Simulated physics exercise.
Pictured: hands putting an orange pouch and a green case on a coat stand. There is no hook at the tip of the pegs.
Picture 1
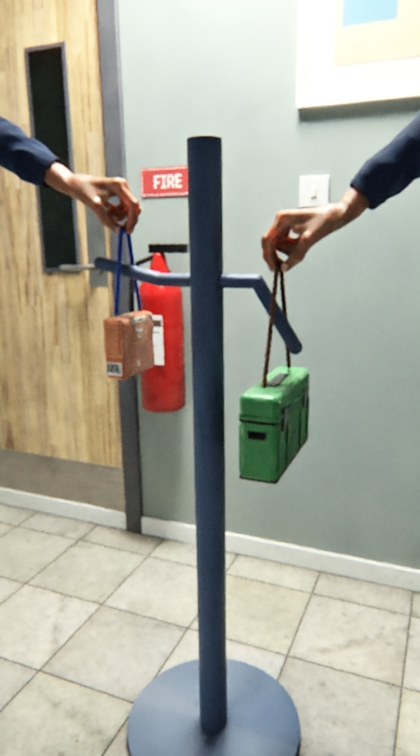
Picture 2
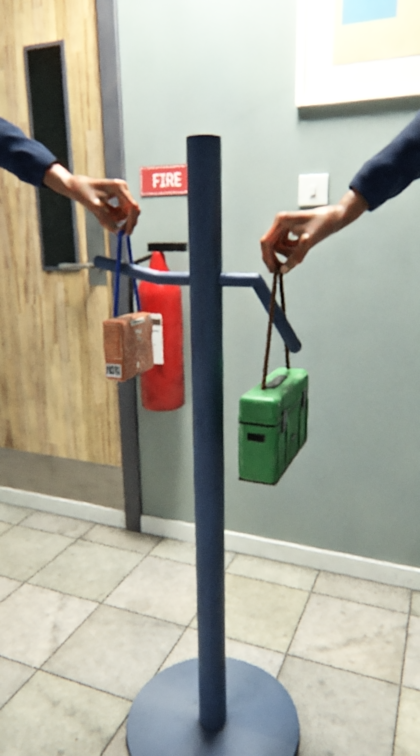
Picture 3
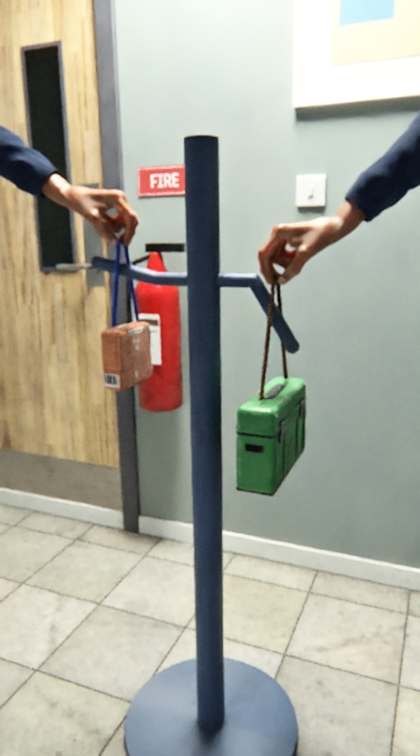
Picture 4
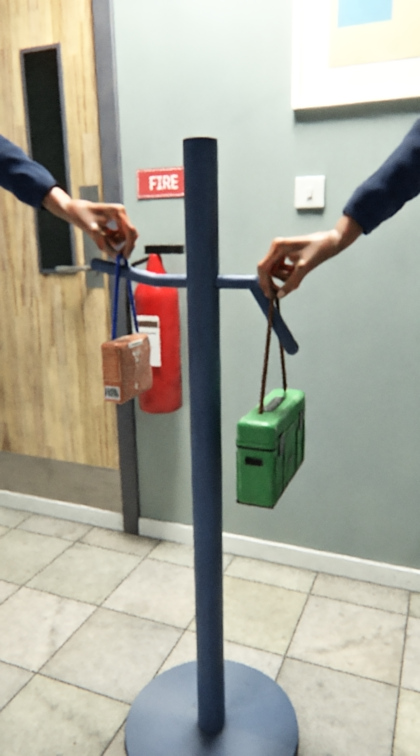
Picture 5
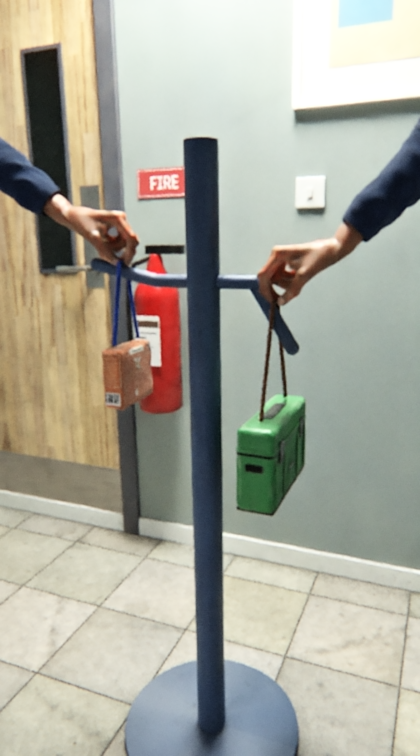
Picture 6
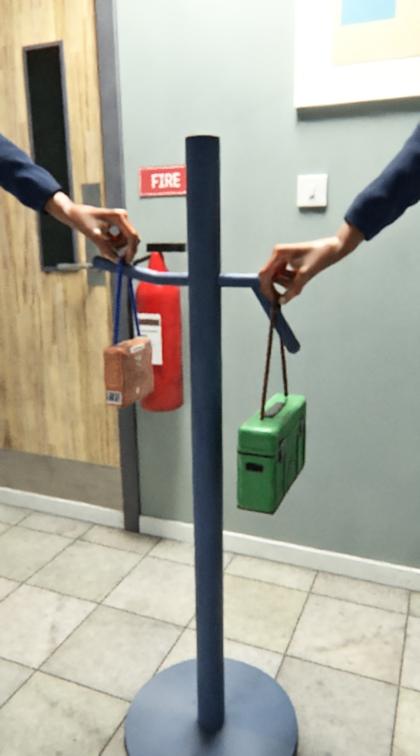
In a hallway, two hands lower an orange pouch and a green case beside a stand.
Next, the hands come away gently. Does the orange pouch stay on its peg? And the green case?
The orange pouch - yes, it stays; the green case - no, it falls.
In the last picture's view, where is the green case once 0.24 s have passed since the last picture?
At that moment it is at (273, 522).
Then, 0.24 s after the last picture, orange pouch hanging near (130, 373); green case falling near (273, 522).
Then, 0.46 s after the last picture, orange pouch hanging near (131, 375); green case on the floor near (257, 710).
Then, 0.66 s after the last picture, orange pouch hanging near (131, 375); green case on the floor near (213, 708).
At rest, orange pouch hanging near (132, 374); green case on the floor near (213, 708). The orange pouch holds on and the green case comes down.
